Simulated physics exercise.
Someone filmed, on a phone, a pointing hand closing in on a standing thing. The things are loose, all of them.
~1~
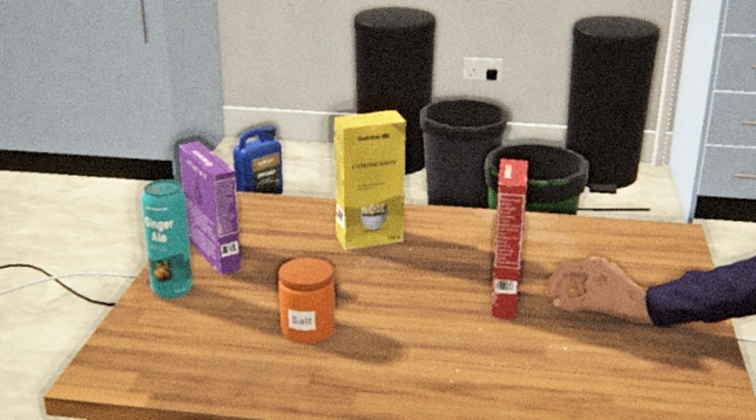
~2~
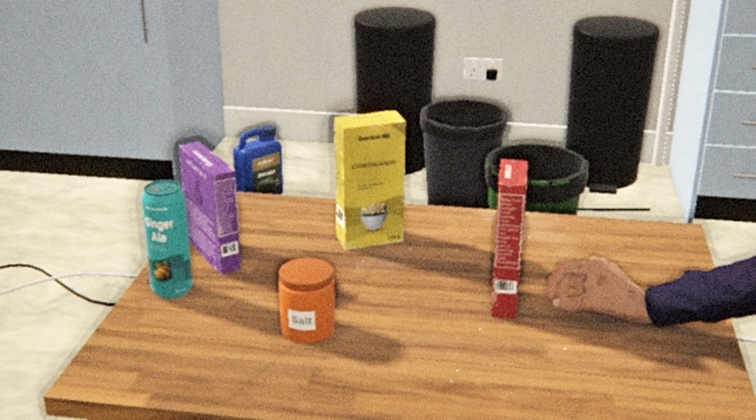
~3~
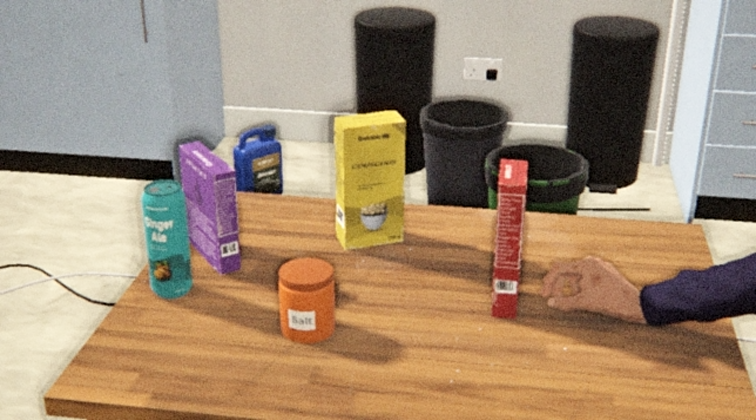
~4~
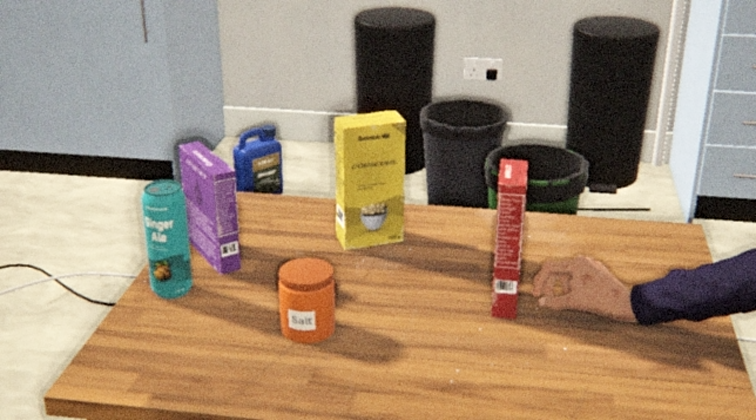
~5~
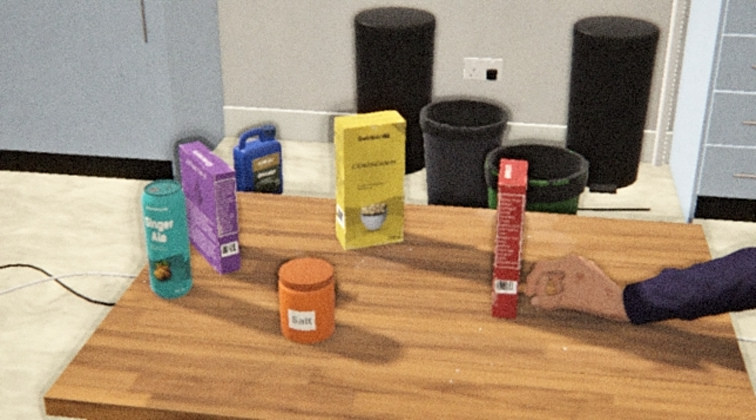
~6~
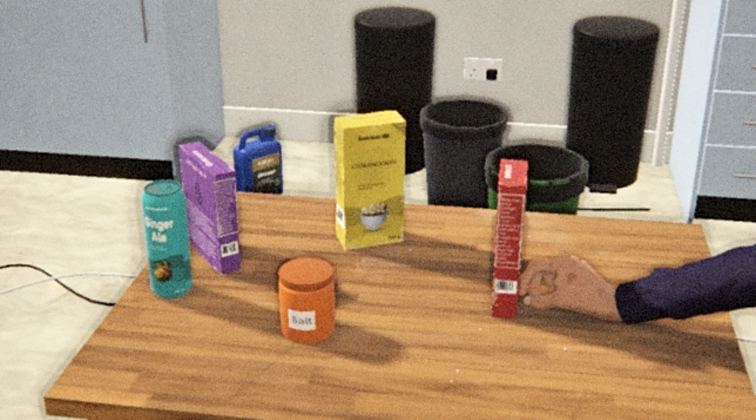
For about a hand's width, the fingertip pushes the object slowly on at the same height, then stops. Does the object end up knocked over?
No - it stays balanced.
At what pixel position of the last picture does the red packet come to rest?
It finishes at around (425, 234).
Then, 0.40 s on from there, red packet shifted a little near (473, 237).
Then, 0.70 s on from there, red packet shifted about its own width near (447, 235).
In the end, moved from the start, red packet. At the end, from the last picture's camera, red packet near (425, 234).
